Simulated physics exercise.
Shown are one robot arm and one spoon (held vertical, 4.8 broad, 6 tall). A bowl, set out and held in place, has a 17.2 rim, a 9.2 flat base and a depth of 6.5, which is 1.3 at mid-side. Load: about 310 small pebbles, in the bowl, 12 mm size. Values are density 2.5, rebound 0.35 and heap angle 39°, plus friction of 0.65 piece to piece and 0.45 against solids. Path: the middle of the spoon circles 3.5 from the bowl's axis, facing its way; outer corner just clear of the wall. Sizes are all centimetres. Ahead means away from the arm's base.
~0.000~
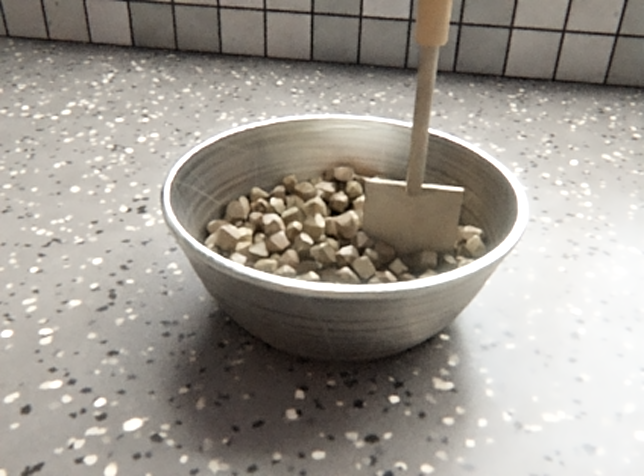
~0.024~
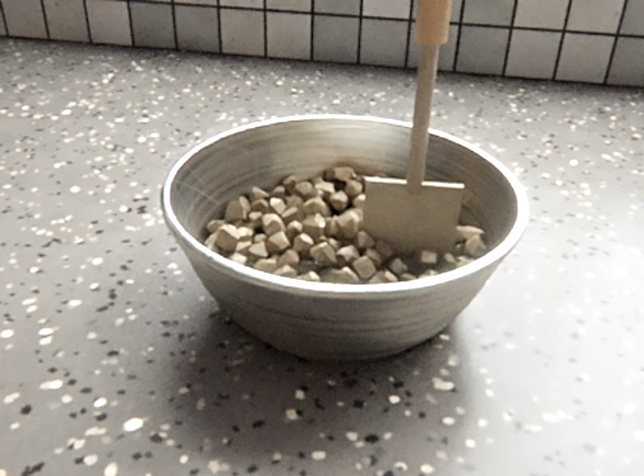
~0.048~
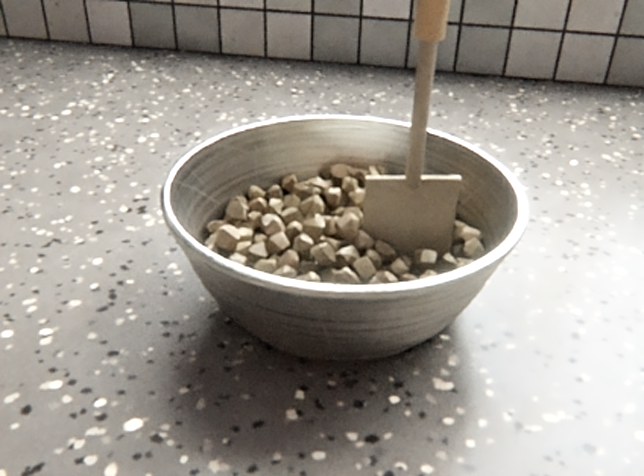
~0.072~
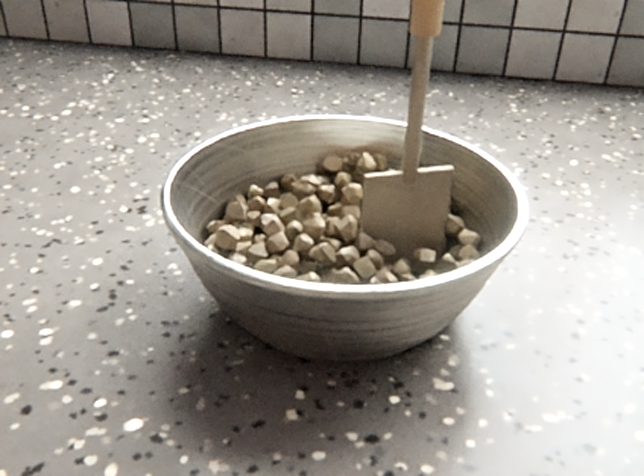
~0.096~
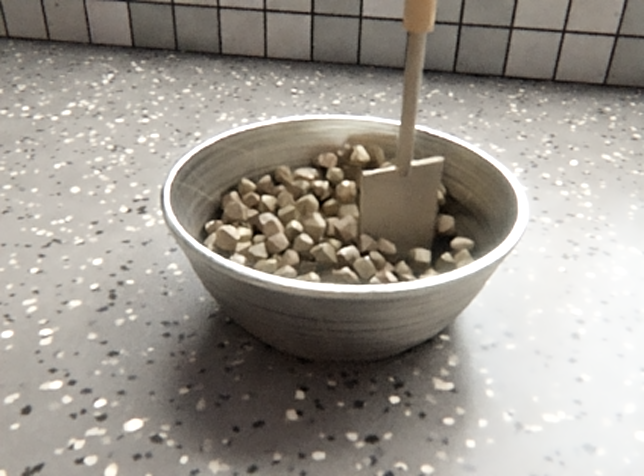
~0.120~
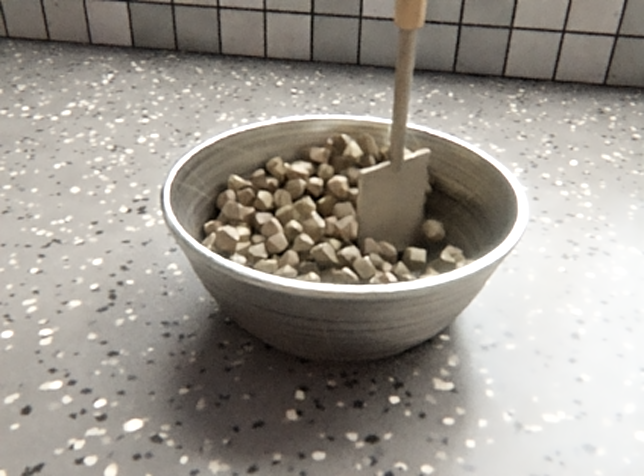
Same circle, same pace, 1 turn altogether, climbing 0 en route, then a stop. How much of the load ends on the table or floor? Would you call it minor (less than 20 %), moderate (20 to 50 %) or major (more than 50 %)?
I would call it minor.
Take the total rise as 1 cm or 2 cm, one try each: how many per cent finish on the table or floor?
Try one: Around 5 %; try two: Around 5 %.
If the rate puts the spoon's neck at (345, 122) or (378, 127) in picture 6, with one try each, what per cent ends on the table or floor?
It comes to roughly 35 per cent and then 20 per cent.
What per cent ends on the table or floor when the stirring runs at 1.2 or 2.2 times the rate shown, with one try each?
First try close to 10, second close to 35, in per cent.
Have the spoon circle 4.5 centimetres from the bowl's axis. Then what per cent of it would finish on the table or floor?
Roughly 15 percent, I'd expect.
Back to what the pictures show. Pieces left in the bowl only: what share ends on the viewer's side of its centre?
Roughly 25 percent of it.
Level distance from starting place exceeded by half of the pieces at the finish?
Roughly 9 cm.
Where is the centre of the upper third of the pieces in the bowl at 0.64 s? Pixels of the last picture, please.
Somewhere around (439, 232), I think.
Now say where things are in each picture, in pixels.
In the first frame, spoon neck at (417, 157), 0° round; upper third of the load around (339, 237), from x 210 to 475, top at y 175; 306 in the bowl.
In the second frame, spoon neck at (417, 155), 3° round; upper third of the load around (338, 234), from x 210 to 475, top at y 175.
In the third frame, spoon neck at (416, 150), 13° round; upper third of the load around (341, 226), from x 210 to 475, top at y 175.
In the fourth frame, spoon neck at (413, 144), 24° round; upper third of the load around (335, 224), from x 210 to 470, top at y 160.
In the fifth frame, spoon neck at (407, 139), 36° round; upper third of the load around (328, 207), from x 210 to 470, top at y 150.
In the sixth frame, spoon neck at (398, 134), 47° round; upper third of the load around (319, 202), from x 210 to 470, top at y 140; 306 in the bowl.
By 0.38 s, 168° round, highest piece 9 above the table; 301 in the bowl, 3 on the table or floor, 2 in flight or on the tool.
By 0.64 s, 290° round, highest piece 9 above the table; 287 in the bowl, 17 on the table or floor, 2 in flight or on the tool.
By 0.97 s, 0° round, highest piece 7 above the table; 277 in the bowl, 29 on the table or floor.
By 1.67 s, 0° round, highest piece 7 above the table; 277 in the bowl, 29 on the table or floor.
Final count, 277 in the bowl, 29 on the table or floor. That is 9 % on the table or floor.
